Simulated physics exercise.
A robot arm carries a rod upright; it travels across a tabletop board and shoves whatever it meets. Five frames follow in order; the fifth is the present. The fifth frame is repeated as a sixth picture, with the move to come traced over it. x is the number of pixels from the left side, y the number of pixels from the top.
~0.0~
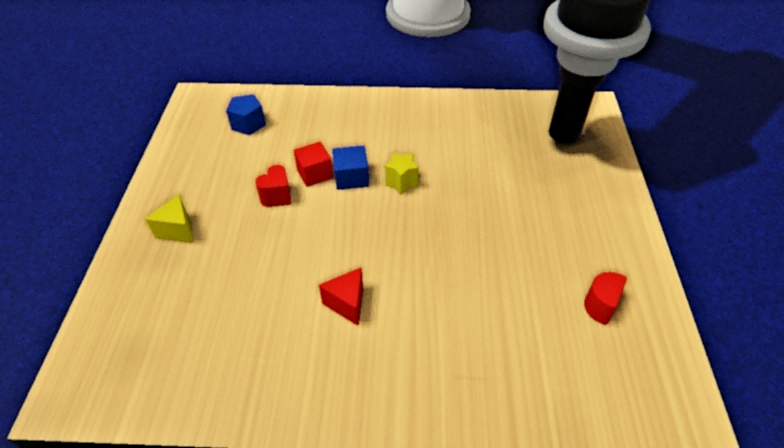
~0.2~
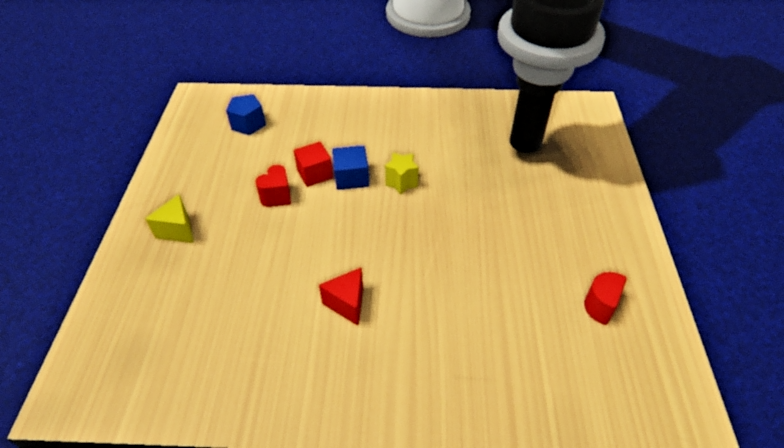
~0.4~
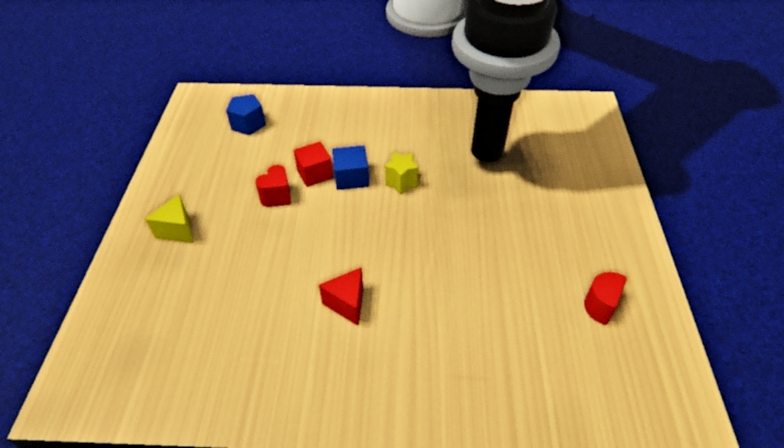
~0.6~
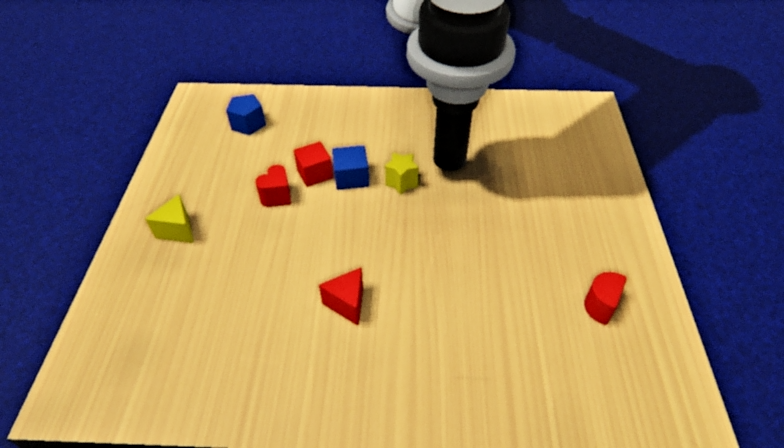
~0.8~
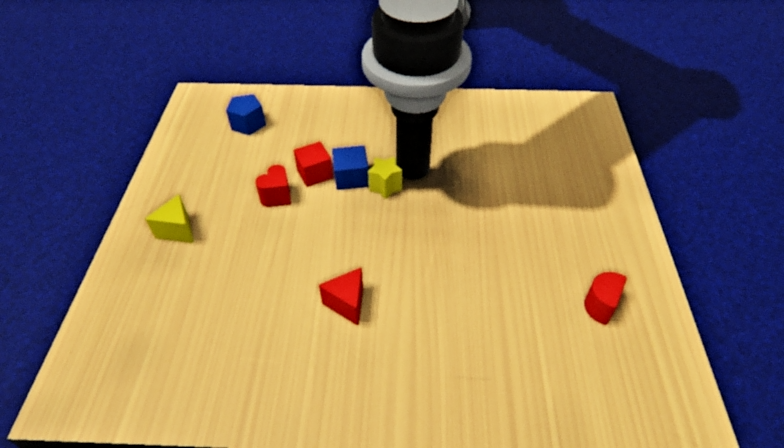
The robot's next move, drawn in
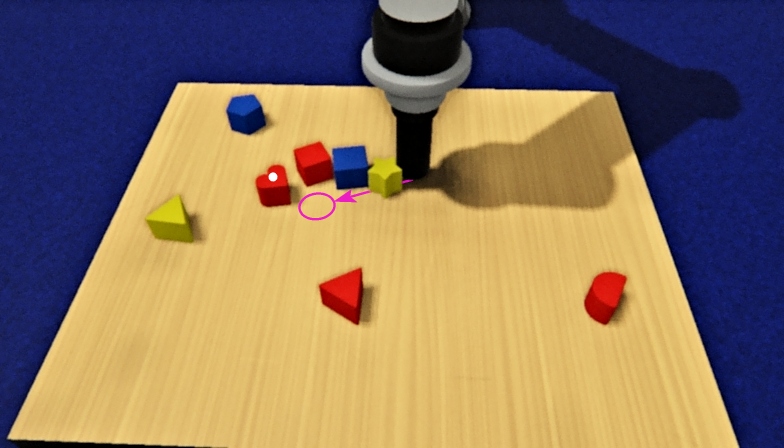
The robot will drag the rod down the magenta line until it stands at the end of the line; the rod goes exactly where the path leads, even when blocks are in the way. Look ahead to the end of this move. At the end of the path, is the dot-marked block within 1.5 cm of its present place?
In short: Yes.
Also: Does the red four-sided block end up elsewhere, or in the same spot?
Here's my answer: The red four-sided block gets displaced.
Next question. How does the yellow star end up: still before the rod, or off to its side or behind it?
Expect to find it ahead of the rod.
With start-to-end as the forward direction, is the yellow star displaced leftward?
Yes
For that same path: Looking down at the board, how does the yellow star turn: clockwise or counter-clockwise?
Counter-clockwise, from overhead.
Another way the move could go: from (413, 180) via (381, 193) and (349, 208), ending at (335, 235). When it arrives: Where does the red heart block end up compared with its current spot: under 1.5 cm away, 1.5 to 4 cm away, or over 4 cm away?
The best fit is under 1.5 cm.
The drawn path runs from (413, 180) directly to (317, 206); the dot is on the red heart block.
What follows on the original path. One third of the way, rod at (381, 177); red four-sided block at (297, 149); blue four-sided block at (331, 159), turned 45° clockwise; yellow star at (353, 177).
Two thirds of the way, rod at (348, 186); red four-sided block at (295, 148); blue four-sided block at (326, 159), turned 65° clockwise; yellow star at (322, 190), turned 15° anticlockwise.
At the end, rod at (315, 195); red heart block not moved; red four-sided block at (292, 144); blue four-sided block at (321, 158), turned 75° clockwise; yellow star at (288, 201), turned 20° anticlockwise.
